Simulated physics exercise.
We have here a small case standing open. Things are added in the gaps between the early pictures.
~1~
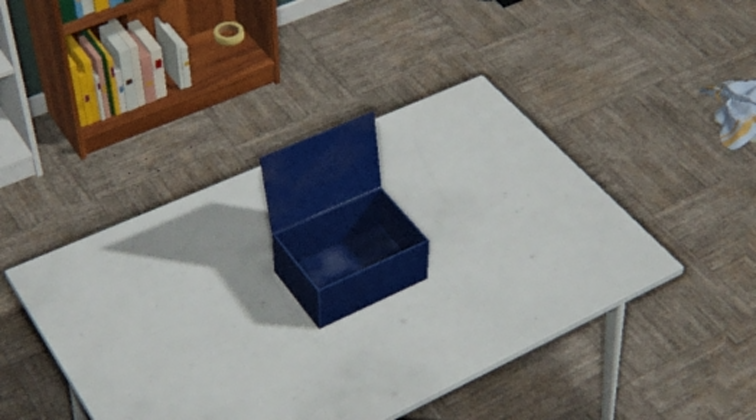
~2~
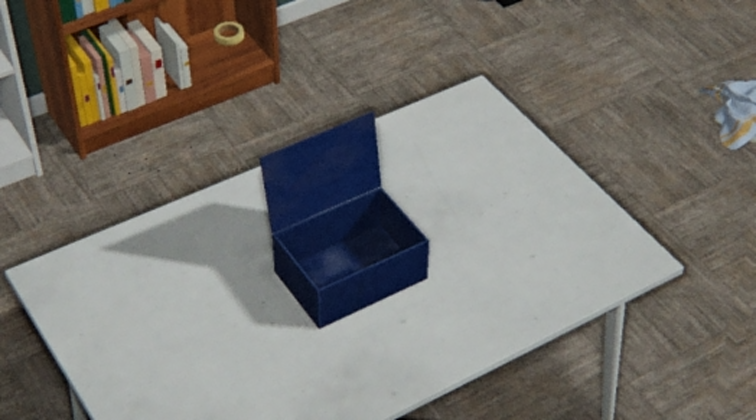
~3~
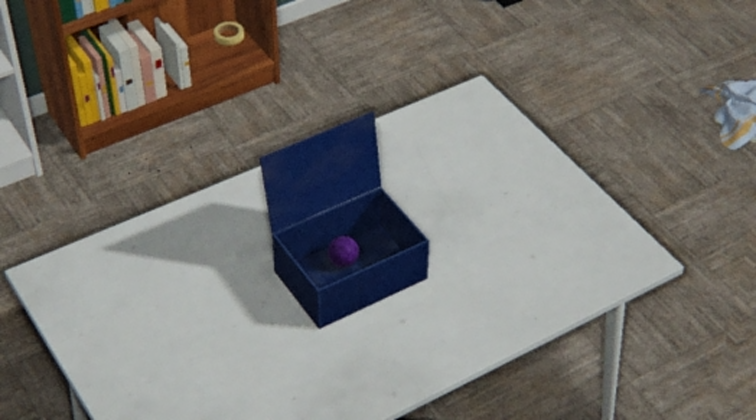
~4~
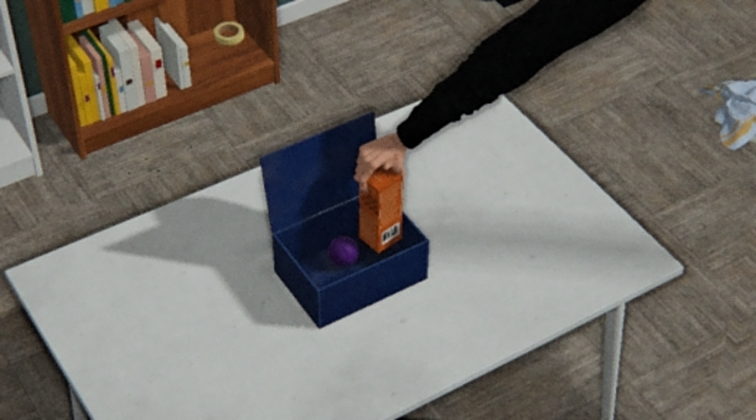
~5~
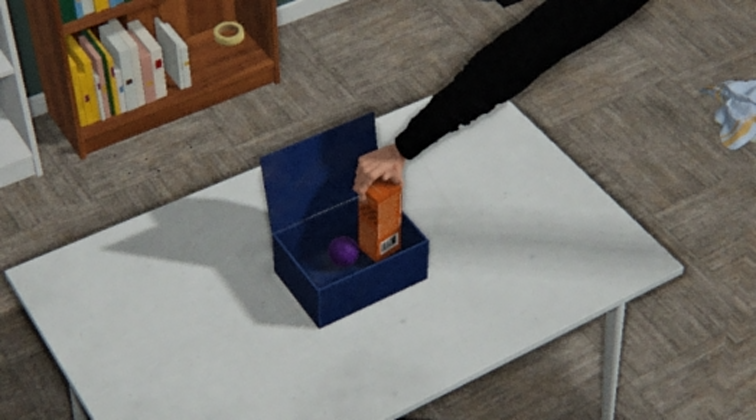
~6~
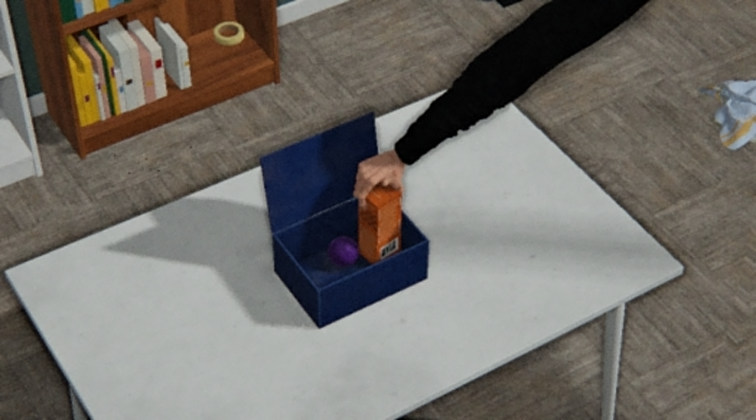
A purple ball appears inside an open blue box on a white table, then a hand in a black sleeve lowers an orange carton into the box to the right of the ball and keeps hold of it.
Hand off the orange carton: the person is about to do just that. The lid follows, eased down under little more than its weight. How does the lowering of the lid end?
The lid is stopped partway open.
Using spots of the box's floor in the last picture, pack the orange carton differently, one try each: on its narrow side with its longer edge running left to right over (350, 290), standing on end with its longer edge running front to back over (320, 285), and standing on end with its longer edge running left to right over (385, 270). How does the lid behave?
Well, the first try leaves the lid lying shut, the second leaves it standing open, and the third leaves it standing open.
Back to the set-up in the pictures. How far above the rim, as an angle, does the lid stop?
Close to 25 degrees.
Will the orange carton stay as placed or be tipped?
Simply put, the orange carton gets tilted.
Then, 1.50 s after the last picture, lid 66° above the rim.
Then, 2.40 s after the last picture, lid 34° above the rim; orange carton tipped 24° from how it was near (393, 234).
At rest, lid 27° above the rim; moved from the start, orange carton; purple ball in place. Seen from the same camera at the end, orange carton near (397, 238).
